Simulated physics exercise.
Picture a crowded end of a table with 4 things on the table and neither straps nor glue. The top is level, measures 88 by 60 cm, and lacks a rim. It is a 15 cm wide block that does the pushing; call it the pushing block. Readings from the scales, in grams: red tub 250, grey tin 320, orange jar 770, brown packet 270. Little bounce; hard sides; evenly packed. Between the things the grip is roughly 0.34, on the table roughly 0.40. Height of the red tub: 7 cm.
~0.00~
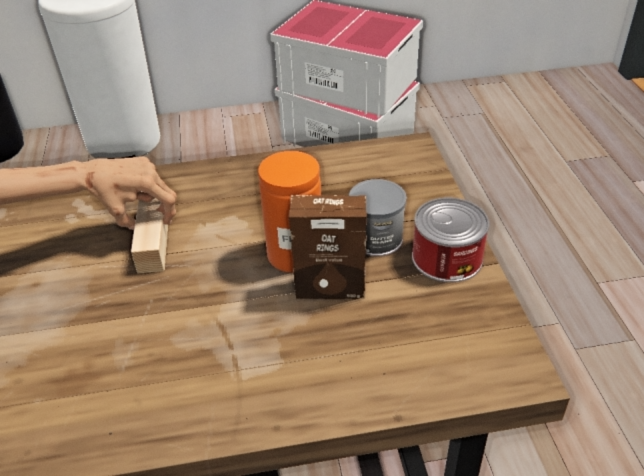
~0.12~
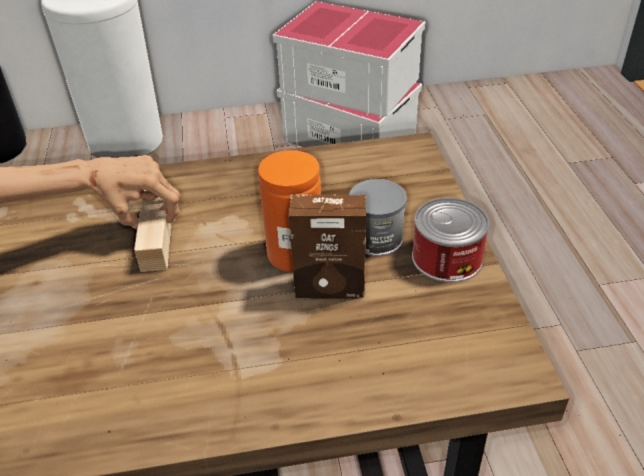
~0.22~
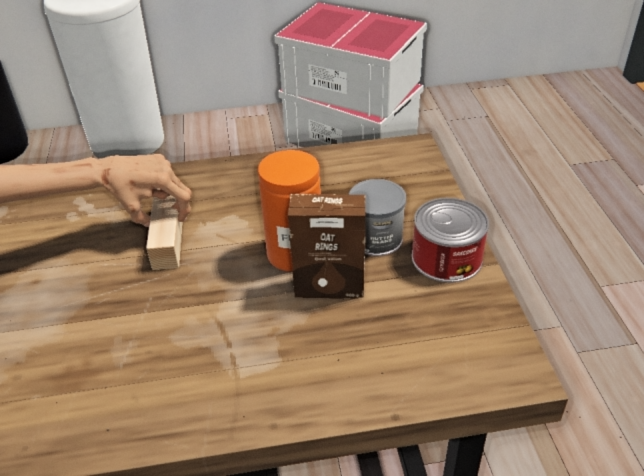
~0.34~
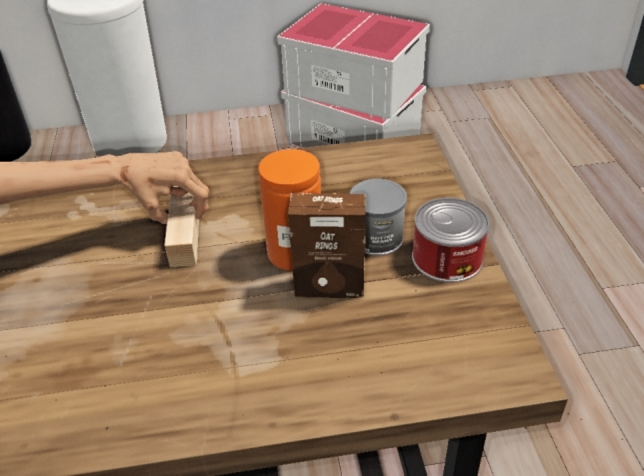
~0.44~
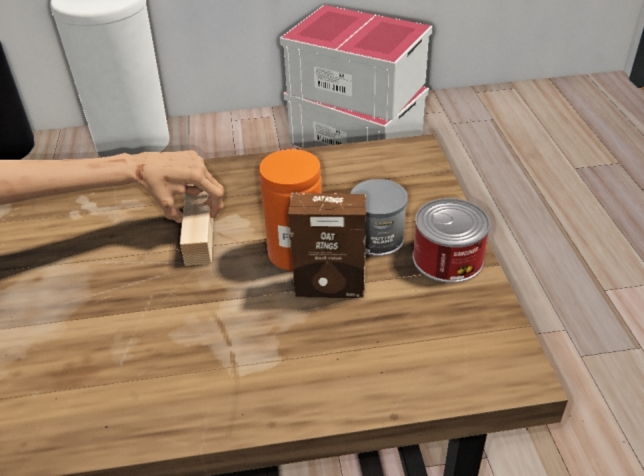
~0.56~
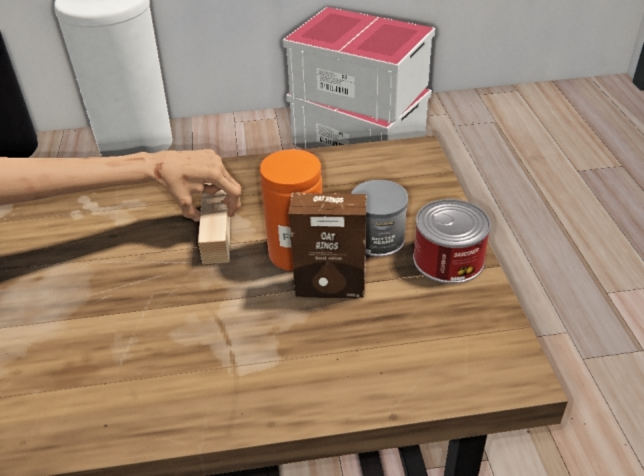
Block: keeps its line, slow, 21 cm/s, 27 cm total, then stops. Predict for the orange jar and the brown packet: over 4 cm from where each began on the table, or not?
The orange jar winds up away from its start, the brown packet remains close by.
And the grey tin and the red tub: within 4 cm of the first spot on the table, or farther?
The grey tin ends elsewhere; the red tub keeps its place.
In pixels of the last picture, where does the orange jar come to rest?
In the end it sits at around (375, 205).
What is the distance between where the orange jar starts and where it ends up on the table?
The shift is close to 12 cm.
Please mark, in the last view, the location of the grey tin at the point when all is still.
Rest position, about (420, 206) px.
After 0.96 s, pusher on by 18 cm; orange jar slid 3 cm near (311, 210).
After 1.16 s, pusher on by 22 cm; orange jar slid 7 cm near (340, 208); grey tin slid 2 cm.
After 1.36 s, pusher on by 26 cm; orange jar slid 11 cm near (369, 206); grey tin slid 6 cm.
At rest (1.8 s), not toppled but over 4 cm from the start, grey tin and orange jar; the other 2 in place, give or take 4 cm. Seen from the same camera at the end, orange jar near (376, 205), brown packet near (329, 248).
